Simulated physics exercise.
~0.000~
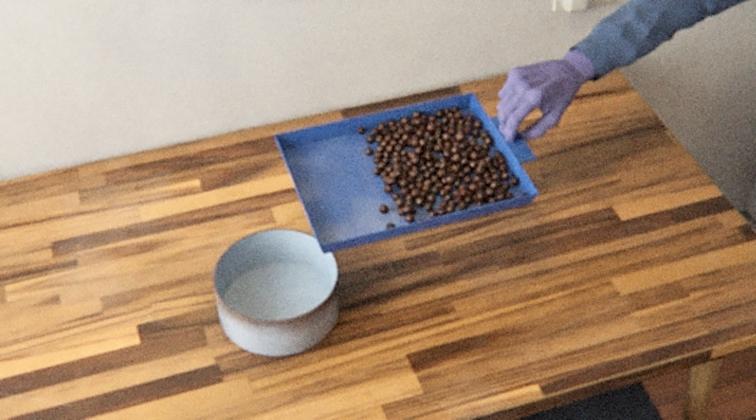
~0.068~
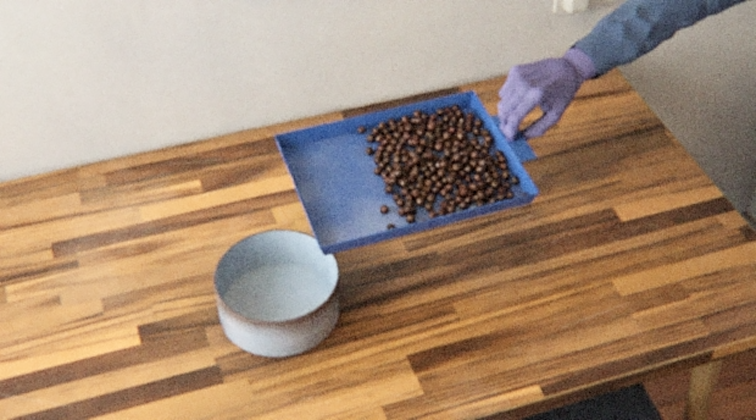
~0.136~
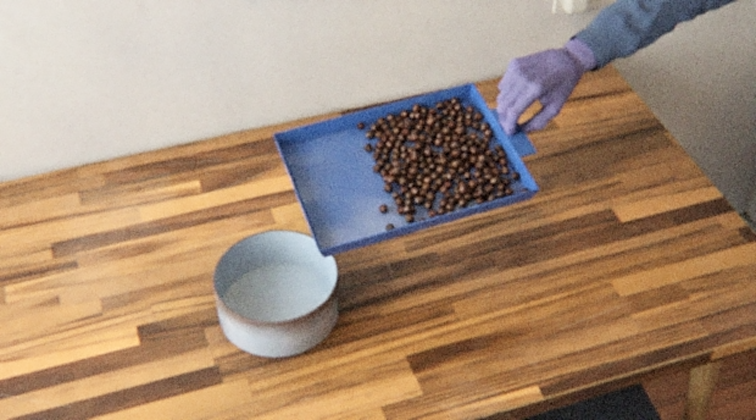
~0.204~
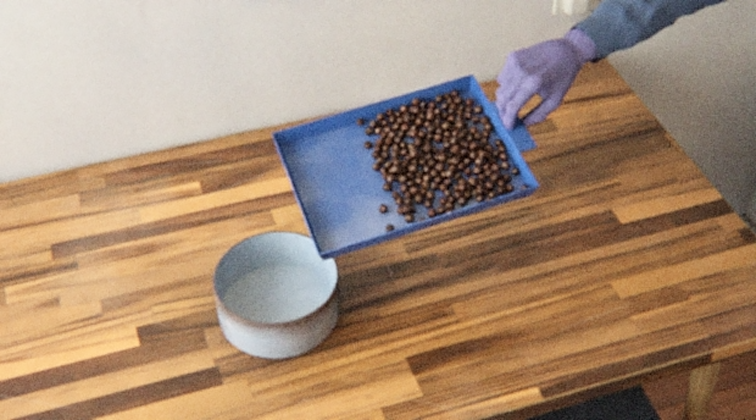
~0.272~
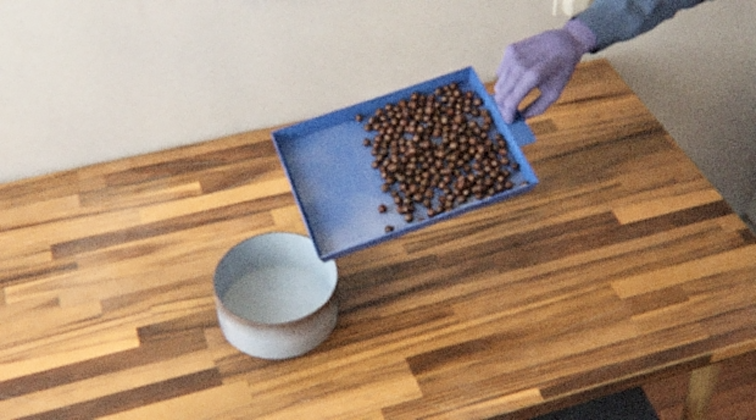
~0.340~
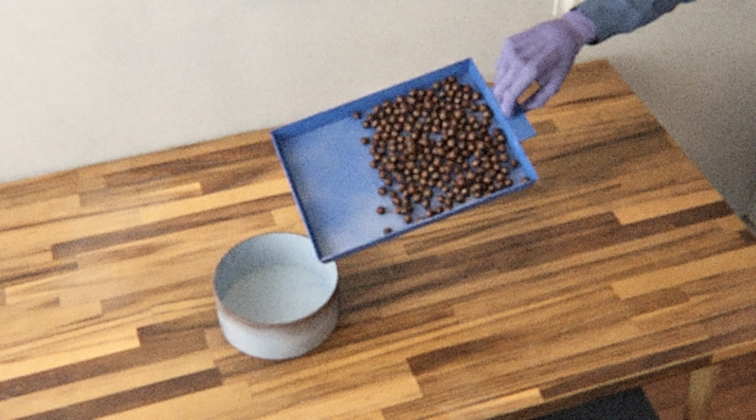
Above a wooden table, a purple-gloved hand gradually tilts a blue tray of brown balls.
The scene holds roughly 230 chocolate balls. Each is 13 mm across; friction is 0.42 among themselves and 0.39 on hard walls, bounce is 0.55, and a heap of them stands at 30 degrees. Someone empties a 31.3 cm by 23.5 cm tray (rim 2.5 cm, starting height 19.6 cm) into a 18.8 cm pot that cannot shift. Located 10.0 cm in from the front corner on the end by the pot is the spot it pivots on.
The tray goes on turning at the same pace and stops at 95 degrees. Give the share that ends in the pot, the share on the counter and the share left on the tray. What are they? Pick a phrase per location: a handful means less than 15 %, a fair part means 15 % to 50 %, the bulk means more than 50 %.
Pot: A fair part, counter: The bulk, tray: A handful.
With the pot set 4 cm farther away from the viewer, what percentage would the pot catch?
In that case about 5 percent would end up there.
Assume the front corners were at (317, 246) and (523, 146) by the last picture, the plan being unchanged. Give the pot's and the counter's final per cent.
Pot: 70, counter: 30.
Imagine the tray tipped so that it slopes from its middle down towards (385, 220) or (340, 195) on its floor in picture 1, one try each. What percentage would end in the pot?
First try: Around 25 percent; second try: Around 75 percent.
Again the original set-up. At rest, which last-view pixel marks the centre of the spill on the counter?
Middle of the spill at rest: Roughly (320, 384).
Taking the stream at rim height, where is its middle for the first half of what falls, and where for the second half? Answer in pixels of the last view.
(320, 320) or so first, later (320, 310).
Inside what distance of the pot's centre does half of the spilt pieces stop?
Some 18 cm, give or take.
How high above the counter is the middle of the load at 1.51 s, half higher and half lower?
Some 18 cm.
After 1.04 s, tilt 52 degrees; the tray holds 90 %, the pot 0 %.
After 1.51 s, tilt 78 degrees; the tray holds 70 %, the pot 5 %.
After 2.04 s, tilt 95 degrees; the tray holds 0 %, the pot 35 %.
By 2.7 s all is still; pot 35 %, counter 65 %, tray 0 %.
